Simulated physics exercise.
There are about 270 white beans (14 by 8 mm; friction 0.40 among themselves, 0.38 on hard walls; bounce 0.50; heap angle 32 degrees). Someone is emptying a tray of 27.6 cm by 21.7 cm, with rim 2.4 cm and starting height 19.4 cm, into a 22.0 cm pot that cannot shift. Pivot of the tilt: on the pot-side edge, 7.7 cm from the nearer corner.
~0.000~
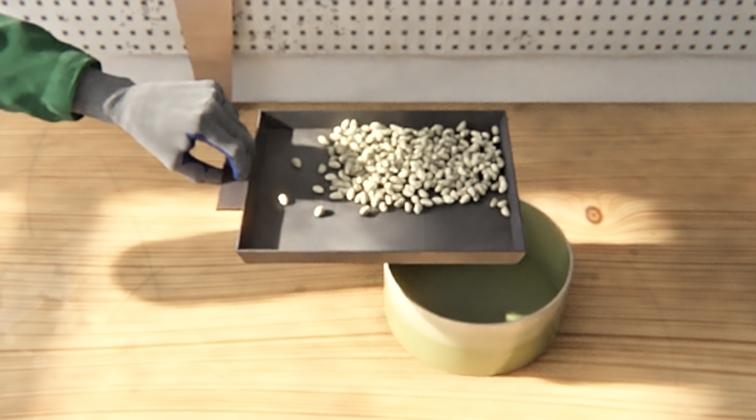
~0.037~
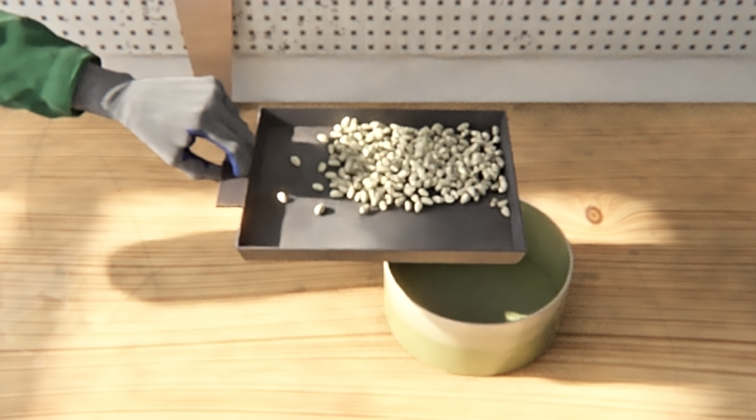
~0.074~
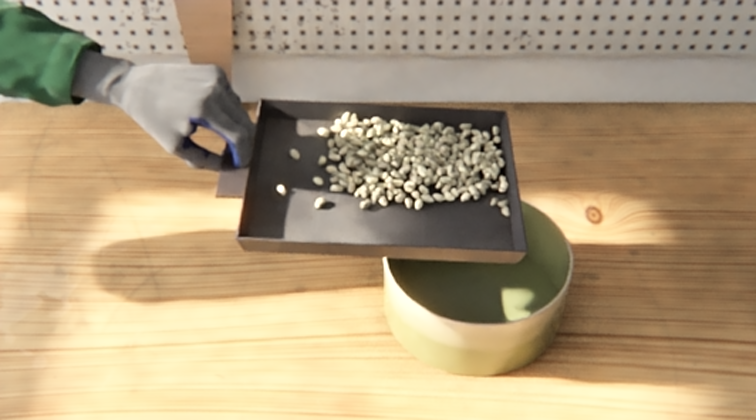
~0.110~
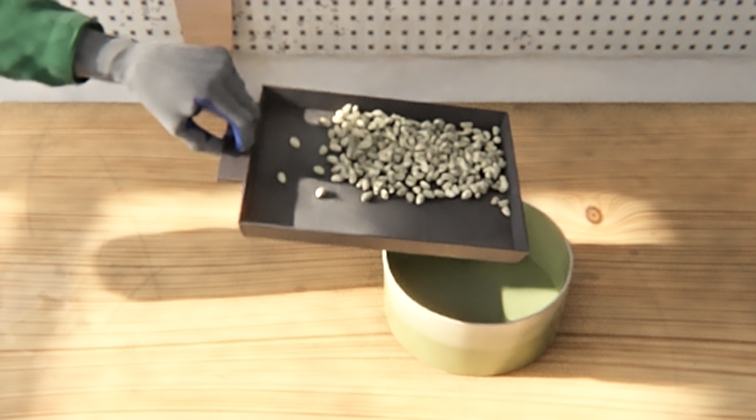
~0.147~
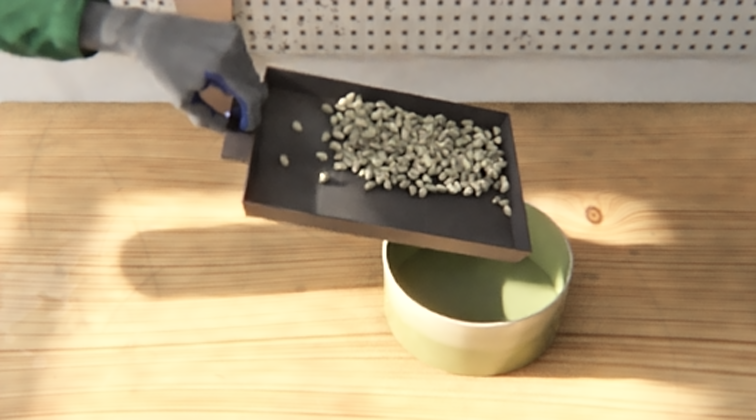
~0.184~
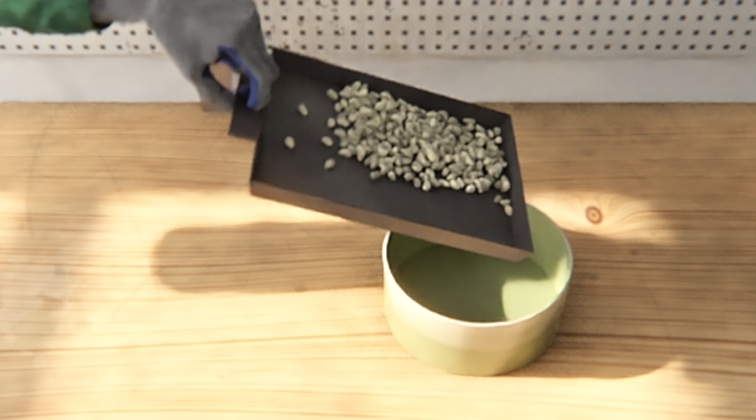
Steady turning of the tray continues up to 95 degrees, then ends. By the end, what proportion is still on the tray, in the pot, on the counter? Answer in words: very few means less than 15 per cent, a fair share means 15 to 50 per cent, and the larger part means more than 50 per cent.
Left on the tray: Very few. Pot: A fair share. Counter: The larger part.
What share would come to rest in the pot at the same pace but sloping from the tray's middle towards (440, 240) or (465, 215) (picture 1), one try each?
Roughly 25 % for the first direction, roughly 15 % for the second.
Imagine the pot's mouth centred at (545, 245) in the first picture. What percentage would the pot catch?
Estimate: ~ 95 %.
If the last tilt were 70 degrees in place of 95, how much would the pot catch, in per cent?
About 20 in a hundred would end up in the pot.
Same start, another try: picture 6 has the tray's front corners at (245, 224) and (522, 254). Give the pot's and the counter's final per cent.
Split: Pot = 30, counter = 70.
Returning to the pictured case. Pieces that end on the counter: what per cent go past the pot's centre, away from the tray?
Roughly 100 percent of the spill.
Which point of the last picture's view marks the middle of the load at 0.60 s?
The middle of the load should be near (524, 162) then.
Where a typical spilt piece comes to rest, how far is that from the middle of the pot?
Roughly 22 cm from the centre.
After 0.43 s, tilt 57 degrees; the tray holds 100 %, the pot 0 %.
Then, at 0.60 s, tilt 83 degrees; the tray holds 80 %, the pot 0 %.
Then, at 0.89 s, tilt 95 degrees; the tray holds 5 %, the pot 35 %.
By 2.2 s all is still; tray 0 %, pot 40 %, counter 60 %.
